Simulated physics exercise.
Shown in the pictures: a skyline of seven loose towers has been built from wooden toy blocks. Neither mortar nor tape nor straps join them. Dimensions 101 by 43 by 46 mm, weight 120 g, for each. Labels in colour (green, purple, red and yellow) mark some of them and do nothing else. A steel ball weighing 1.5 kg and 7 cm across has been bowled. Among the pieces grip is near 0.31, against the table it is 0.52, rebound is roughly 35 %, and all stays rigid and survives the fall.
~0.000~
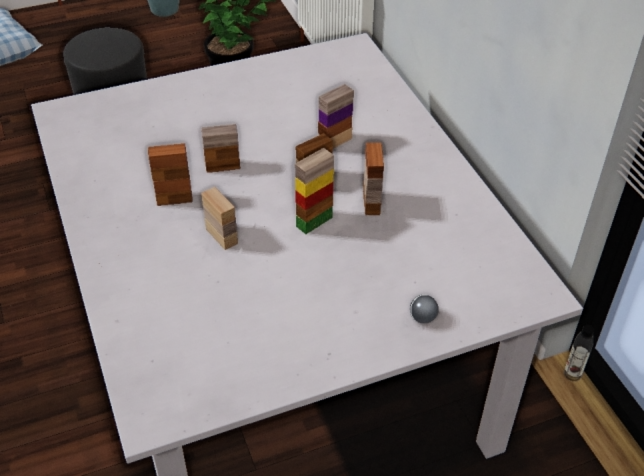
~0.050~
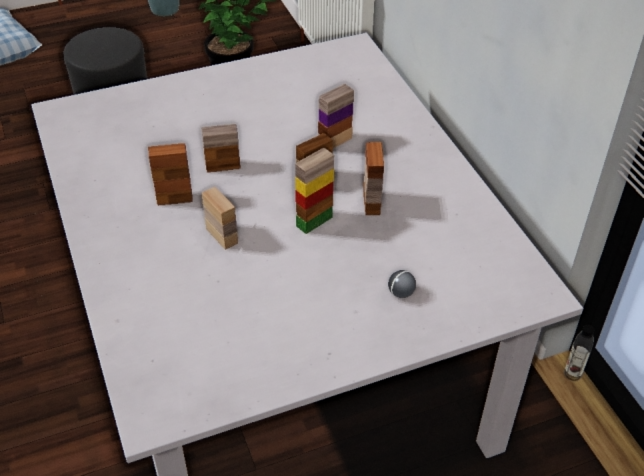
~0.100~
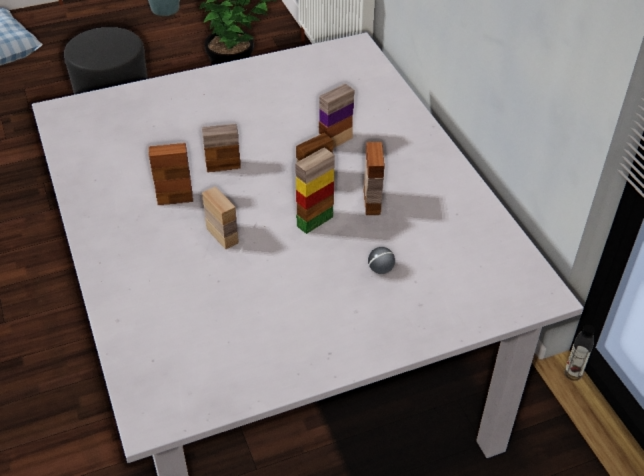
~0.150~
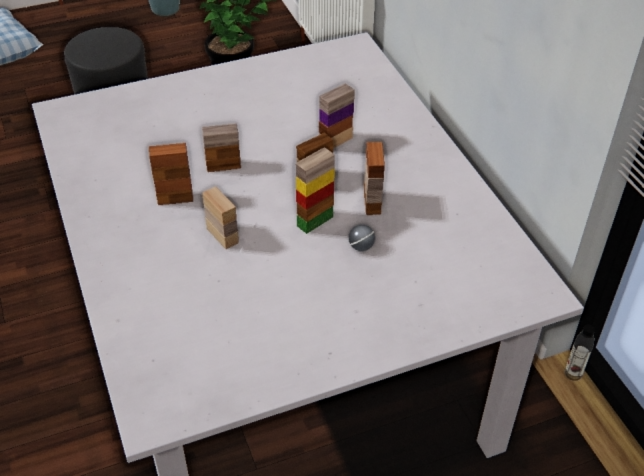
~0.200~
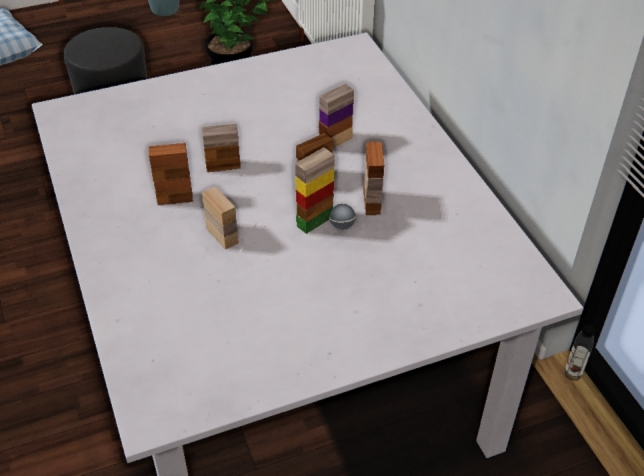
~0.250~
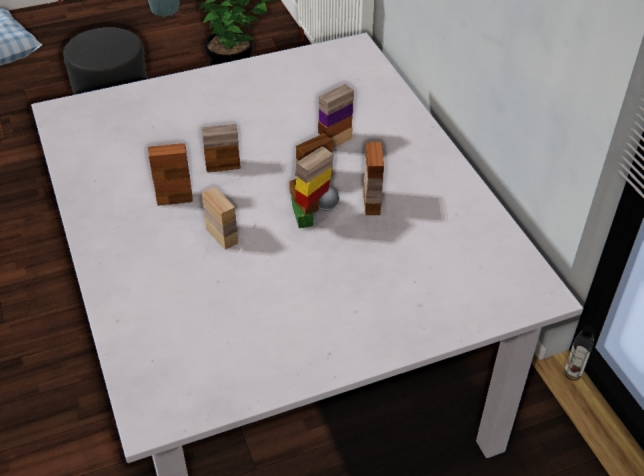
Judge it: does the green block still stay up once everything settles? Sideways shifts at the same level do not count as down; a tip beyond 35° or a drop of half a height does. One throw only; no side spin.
Once it settles, the piece is still up.
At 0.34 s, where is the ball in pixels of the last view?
I'd put it somewhere around (302, 169).
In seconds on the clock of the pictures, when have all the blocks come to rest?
1.5 s, roughly.
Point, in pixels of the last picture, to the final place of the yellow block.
About pixel (333, 227).
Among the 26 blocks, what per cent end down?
Roughly 25 per cent of them.
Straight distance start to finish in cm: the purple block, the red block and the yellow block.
Roughly purple 0 cm, red 12 cm, yellow 14 cm.
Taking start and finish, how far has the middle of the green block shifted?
About 8 cm from where it started.
After 0.34 s, ball still moving; 3 of the 26 blocks down; green block shifted 8 cm; red block leaning 36°, 17 mm lower.
After 0.48 s, ball still moving; 6 of the 26 blocks down; green block shifted 8 cm; yellow block leaning 44°, 9 cm lower.
After 0.76 s, ball still moving; 6 of the 26 blocks down; green block shifted 8 cm; yellow block on its side.
At rest (1.7 s), ball rolling away; 6 of the 26 blocks down; green block shifted 8 cm; red block on its side; yellow block on its side. As the last picture would show them, middles, green block near (292, 205), red block near (290, 228).
